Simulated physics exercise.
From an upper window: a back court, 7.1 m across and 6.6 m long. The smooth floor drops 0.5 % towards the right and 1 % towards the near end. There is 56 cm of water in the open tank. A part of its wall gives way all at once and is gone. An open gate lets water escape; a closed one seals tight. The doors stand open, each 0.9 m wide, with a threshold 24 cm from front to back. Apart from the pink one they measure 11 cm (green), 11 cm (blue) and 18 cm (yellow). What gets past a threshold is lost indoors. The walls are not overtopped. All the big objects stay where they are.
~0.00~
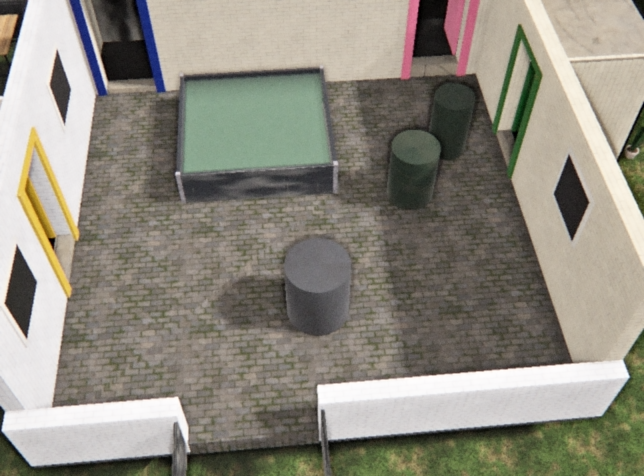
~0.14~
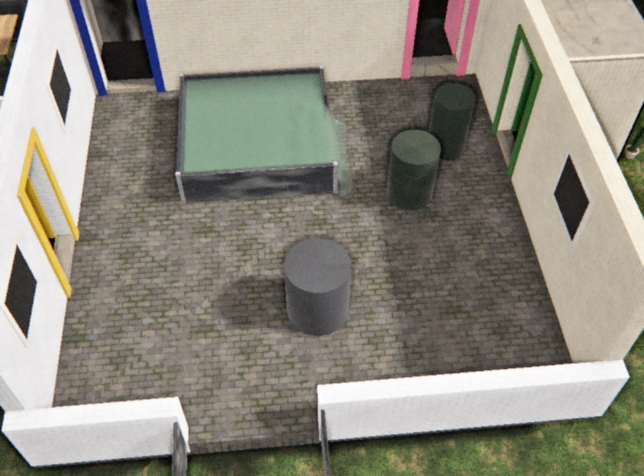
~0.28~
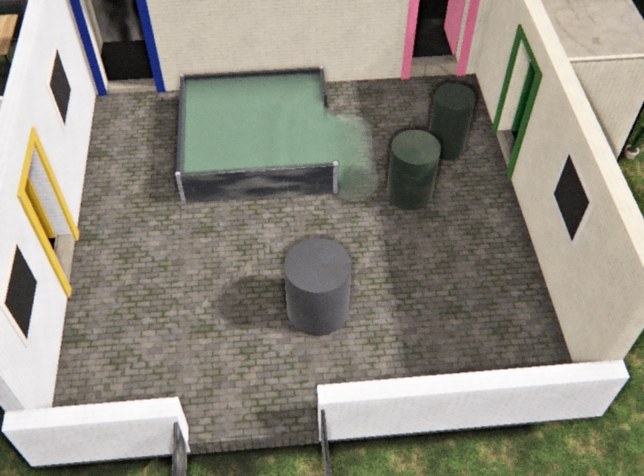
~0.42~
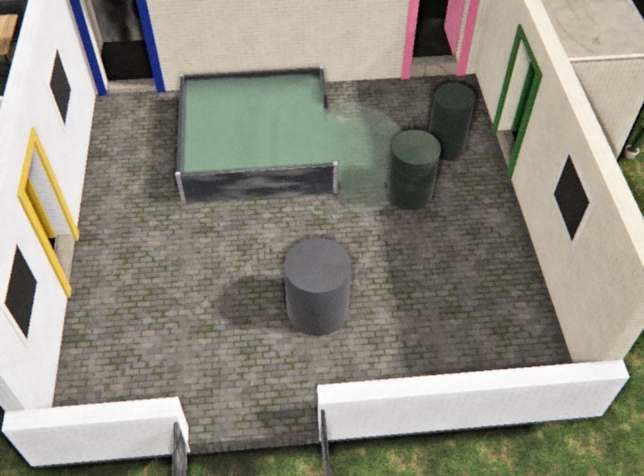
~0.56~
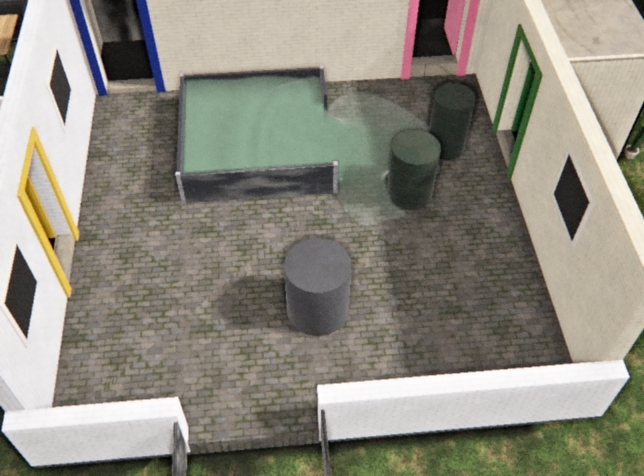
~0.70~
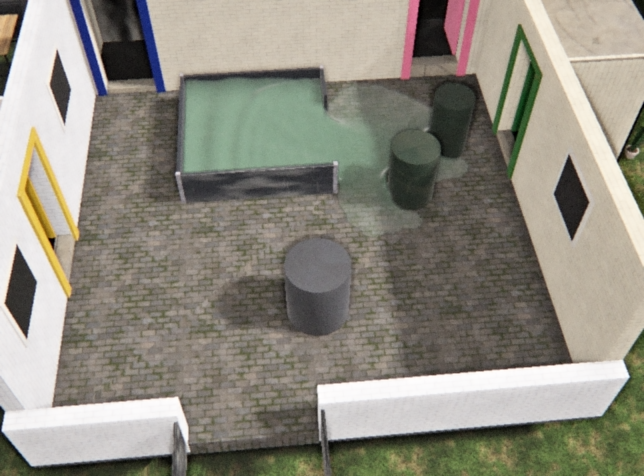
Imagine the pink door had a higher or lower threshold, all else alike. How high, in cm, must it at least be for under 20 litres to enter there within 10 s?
It would have to be roughly 24 cm high.
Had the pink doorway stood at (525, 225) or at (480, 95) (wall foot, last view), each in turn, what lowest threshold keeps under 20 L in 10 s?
Roughly 13.0 and 25 cm.
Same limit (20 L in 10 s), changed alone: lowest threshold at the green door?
Roughly 14.0 cm at green.
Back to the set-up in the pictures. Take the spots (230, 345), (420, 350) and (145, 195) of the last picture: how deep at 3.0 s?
In that order: 0, 2 and 0 cm.
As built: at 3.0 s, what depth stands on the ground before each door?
Depths in cm: Green 15, blue 0, yellow 0, pink 29.
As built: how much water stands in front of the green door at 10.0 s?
About 7.5 cm.
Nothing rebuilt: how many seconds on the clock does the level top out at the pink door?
Near 2.6 s.
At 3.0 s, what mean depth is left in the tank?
About 24 cm.
After 1.4 s water covers 20 % of the floor, deepest (43 cm) near (379, 184); 5 cm at the pink door, 0 litres in over its 27 cm threshold.
After 3.0 s water covers 45 % of the floor, deepest (31 cm) near (478, 90); 29 cm at the pink door, 3 litres in over its 27 cm threshold.
After 10.0 s water covers 95 % of the floor, deepest (16 cm) near (579, 393); 8 cm at the pink door, 6 litres in over its 27 cm threshold.
At the pink door as built, the water arrived by 1.2 s and peaked near 30 cm at 2.6 s.
Run again over the same 10 s with other heights there, 41 litres in over 21 cm, 3 litres over 28.5 cm. The limit of 20 litres is kept from about 24 cm up.
